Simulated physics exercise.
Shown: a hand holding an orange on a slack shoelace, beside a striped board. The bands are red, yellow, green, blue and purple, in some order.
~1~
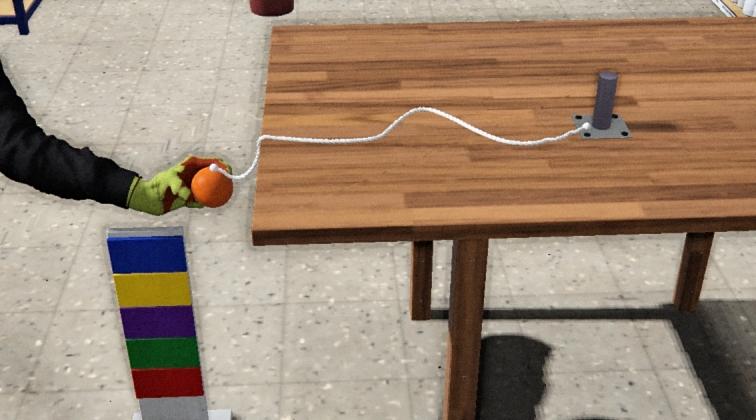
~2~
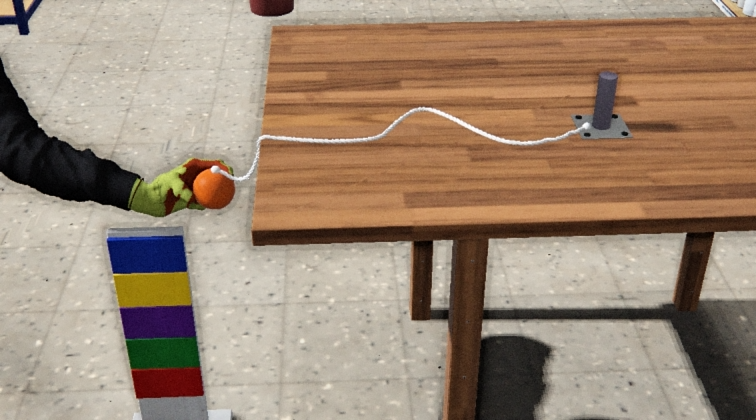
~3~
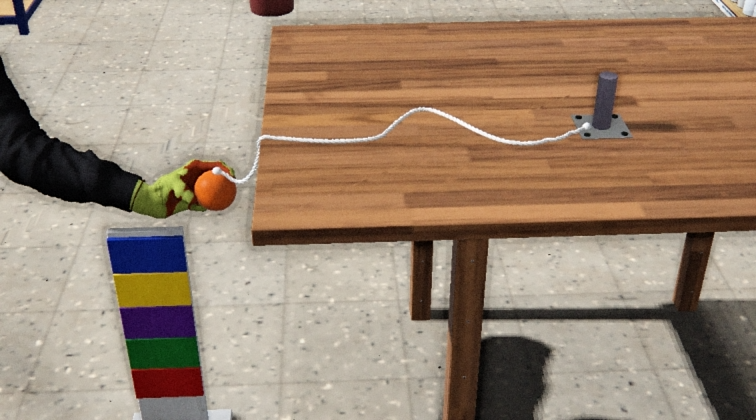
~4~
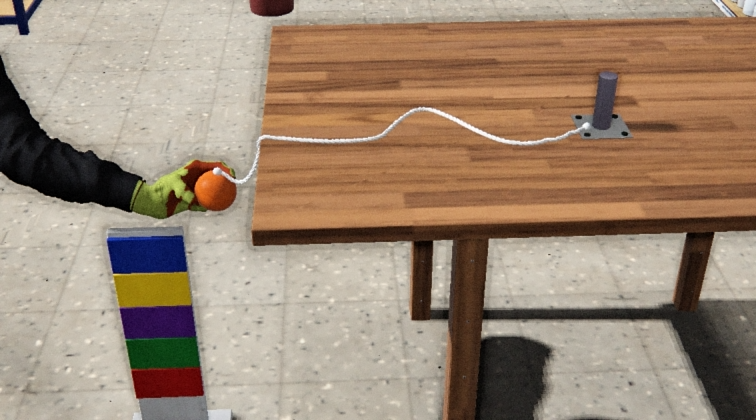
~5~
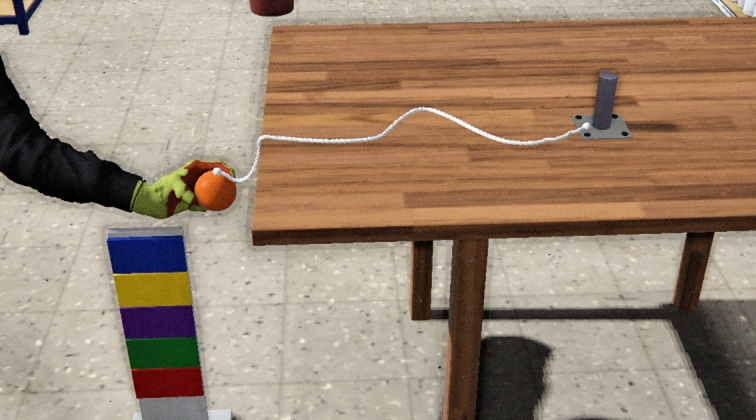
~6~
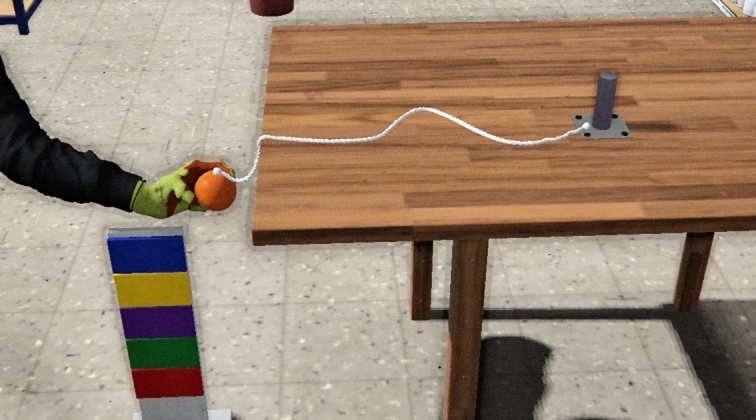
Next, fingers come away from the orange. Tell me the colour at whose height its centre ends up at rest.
It ends up level with yellow.
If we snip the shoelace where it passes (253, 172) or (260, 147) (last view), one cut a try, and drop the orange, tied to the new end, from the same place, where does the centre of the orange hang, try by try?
In order, about (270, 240) and about (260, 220).
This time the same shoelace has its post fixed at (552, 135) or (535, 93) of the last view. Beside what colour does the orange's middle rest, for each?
The first case gives purple, the second gives purple.
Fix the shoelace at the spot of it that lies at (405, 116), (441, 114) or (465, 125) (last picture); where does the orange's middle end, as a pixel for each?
In that order: (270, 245), (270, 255) and (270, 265).
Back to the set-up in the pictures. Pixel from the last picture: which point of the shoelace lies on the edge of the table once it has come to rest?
Location: About (330, 142).
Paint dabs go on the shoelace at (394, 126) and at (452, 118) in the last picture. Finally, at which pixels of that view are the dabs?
Roughly (335, 132) for the first and (421, 130) for the second.
A little later, orange near (262, 265); level with blue.
Next, orange near (284, 283); level with yellow.
When it is over, orange near (267, 286); level with yellow. The yellow one.
